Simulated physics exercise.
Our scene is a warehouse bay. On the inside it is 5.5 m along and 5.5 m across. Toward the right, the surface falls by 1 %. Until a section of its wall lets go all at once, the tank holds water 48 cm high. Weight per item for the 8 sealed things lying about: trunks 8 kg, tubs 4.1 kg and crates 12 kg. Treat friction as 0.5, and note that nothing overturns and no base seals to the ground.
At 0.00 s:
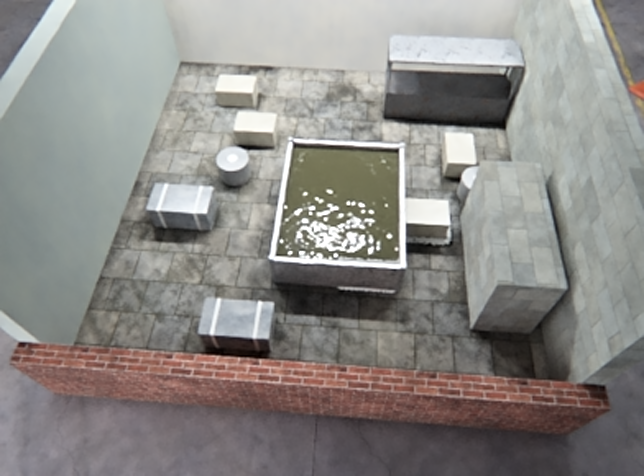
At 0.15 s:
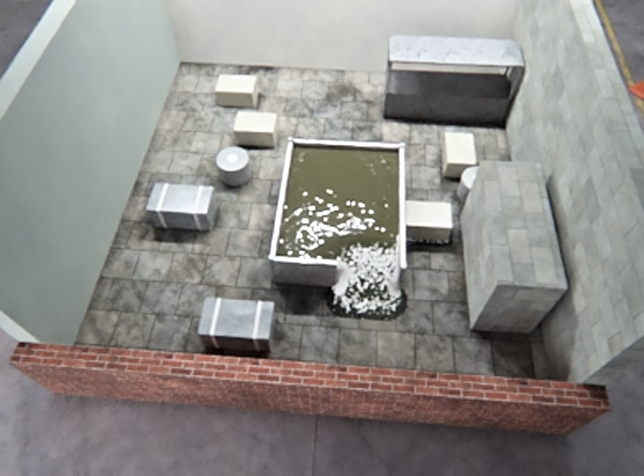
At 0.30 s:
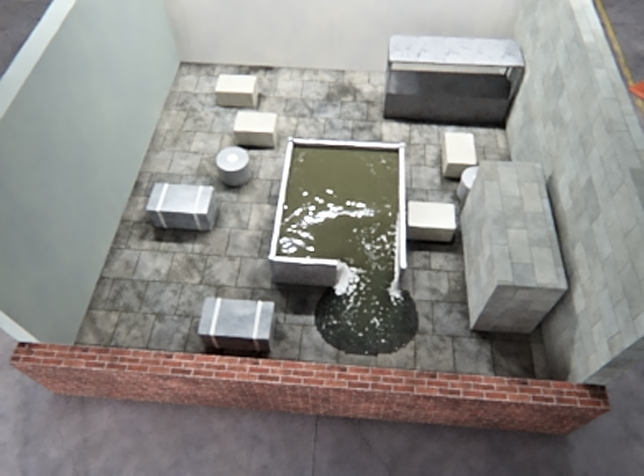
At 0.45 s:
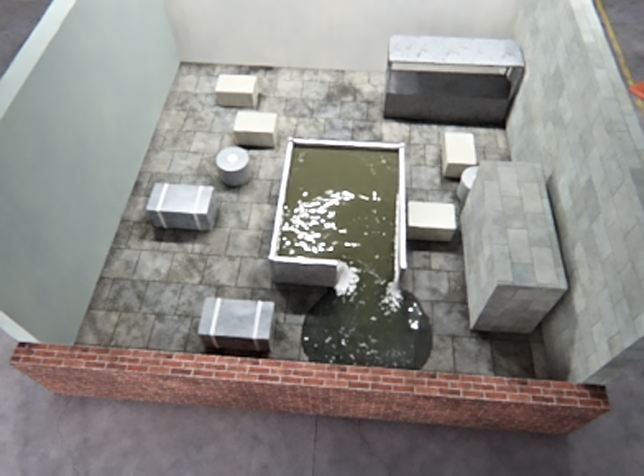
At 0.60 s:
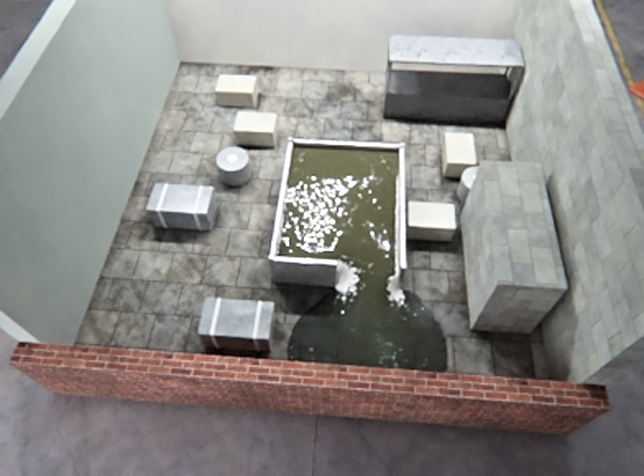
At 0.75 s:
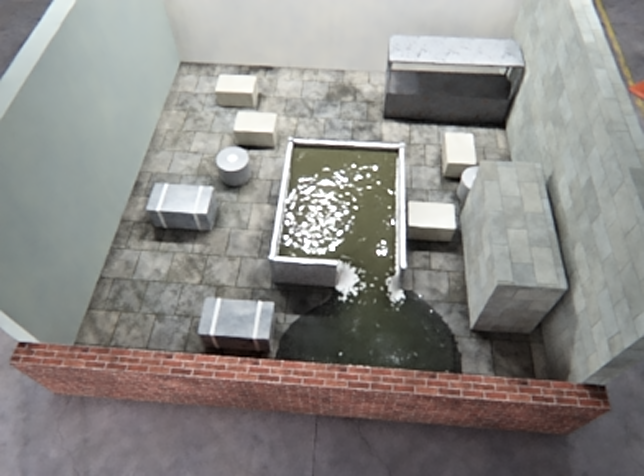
Murky green water pours from a gap in the tank and spreads across the tiled floor.
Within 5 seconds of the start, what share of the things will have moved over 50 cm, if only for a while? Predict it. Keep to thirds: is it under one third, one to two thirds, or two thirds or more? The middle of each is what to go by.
Going to be the low bracket.
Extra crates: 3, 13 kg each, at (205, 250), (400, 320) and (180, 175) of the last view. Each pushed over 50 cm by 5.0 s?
Within the mark, beyond the mark, within the mark.
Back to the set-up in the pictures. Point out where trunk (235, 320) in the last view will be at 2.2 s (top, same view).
Close to pixel (229, 285).
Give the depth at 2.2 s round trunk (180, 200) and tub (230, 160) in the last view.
Depth approx. 0 cm / 0 cm.
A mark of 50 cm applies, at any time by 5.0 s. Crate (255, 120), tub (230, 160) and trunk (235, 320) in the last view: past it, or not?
Item one below the mark, item two below the mark, item three above the mark.
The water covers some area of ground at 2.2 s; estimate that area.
I'd put it close to 9.0 m2.
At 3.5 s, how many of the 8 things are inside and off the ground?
By my count, 0.
After 1.1 s 0 of 8 are over 50 cm from their spots; 0 afloat.
After 2.2 s 0 of 8 are over 50 cm from their spots; 0 afloat.
After 3.5 s 1 of 8 are over 50 cm from their spots; 0 afloat.
After 5.0 s 2 of 8 are over 50 cm from their spots, and 2 have been at some point; 1 afloat.
